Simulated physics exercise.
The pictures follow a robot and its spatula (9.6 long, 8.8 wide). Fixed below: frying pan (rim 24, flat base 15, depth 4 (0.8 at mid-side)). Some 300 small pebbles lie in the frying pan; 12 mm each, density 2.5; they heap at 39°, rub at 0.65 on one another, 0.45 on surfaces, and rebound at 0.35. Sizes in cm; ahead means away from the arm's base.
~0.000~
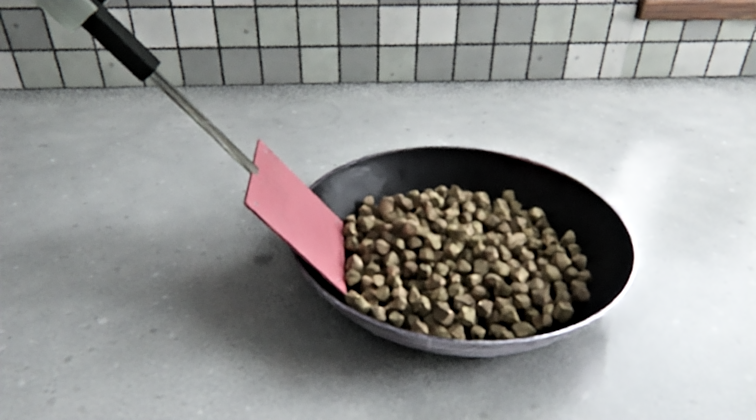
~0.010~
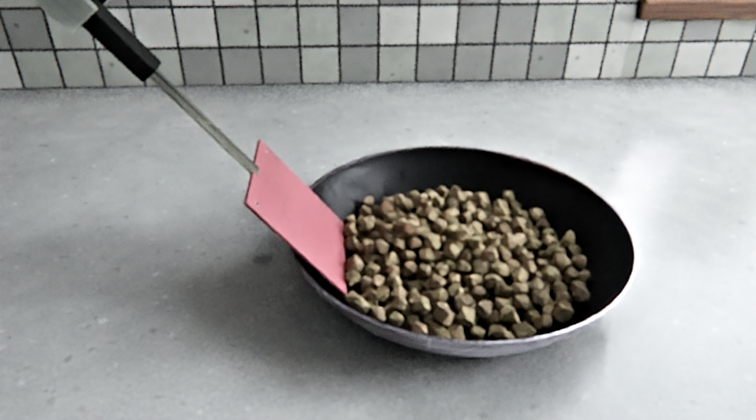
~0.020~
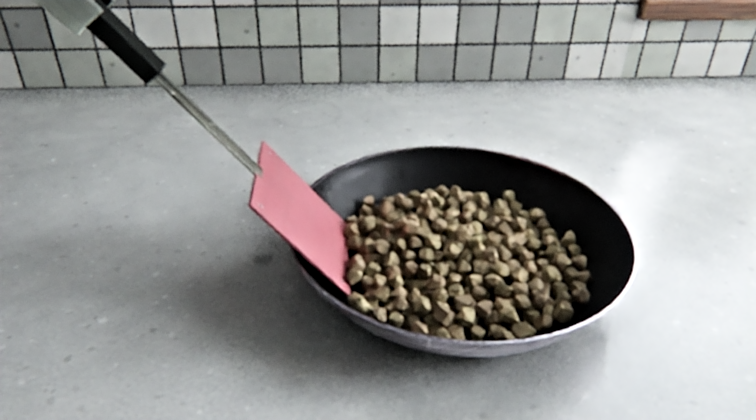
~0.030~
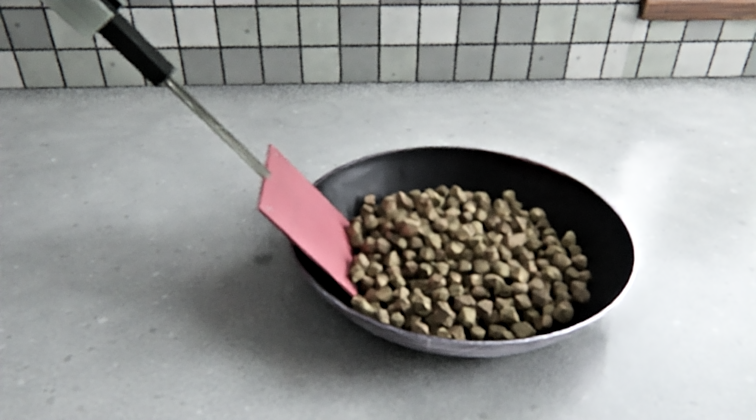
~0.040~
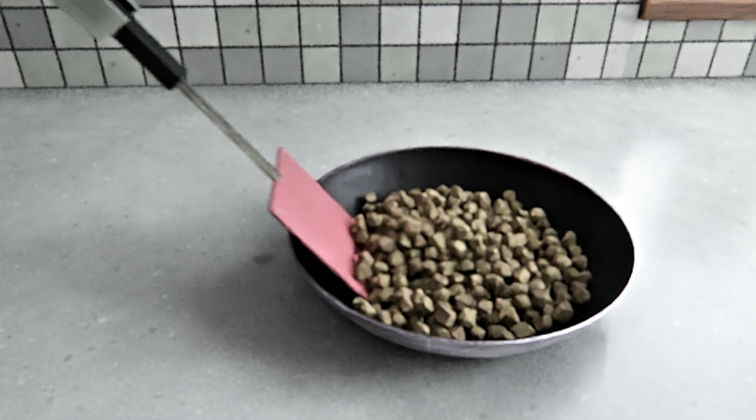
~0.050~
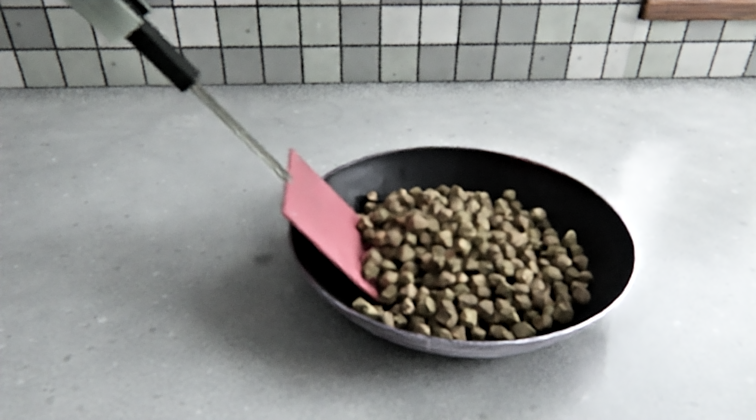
A pink spatula slides slightly right in a black frying pan, nudging the small brown pebbles.
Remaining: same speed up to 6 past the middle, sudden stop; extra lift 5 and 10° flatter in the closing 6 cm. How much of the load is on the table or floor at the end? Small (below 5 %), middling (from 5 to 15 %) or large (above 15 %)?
Share on the table or floor: Middling (from 5 to 15 %).
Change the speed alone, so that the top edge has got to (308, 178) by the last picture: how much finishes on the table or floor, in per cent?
Some 20 per cent.
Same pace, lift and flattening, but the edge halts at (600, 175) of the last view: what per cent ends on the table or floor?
Some 35 per cent.
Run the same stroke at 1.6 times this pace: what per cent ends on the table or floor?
Some 20 per cent.
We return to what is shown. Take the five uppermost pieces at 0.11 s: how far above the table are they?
Roughly 4 cm.
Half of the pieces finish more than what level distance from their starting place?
Roughly 5 cm.
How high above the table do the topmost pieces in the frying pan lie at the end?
Some 5.5 cm.
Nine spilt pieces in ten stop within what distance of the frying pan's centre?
About 30 cm.
By 0.11 s, sloping 52°, highest piece 5 above the table; 303 in the frying pan.
By 0.16 s, sloping 48°, highest piece 5 above the table; 303 in the frying pan.
By 0.39 s, sloping 42°, highest piece 6 above the table; 277 in the frying pan, 24 on the table or floor, 2 on the blade or in flight.
By 1.44 s, sloping 42°, highest piece 5 above the table; 277 in the frying pan, 26 on the table or floor.
Final count, 277 in the frying pan, 26 on the table or floor. That is 9 % on the table or floor.
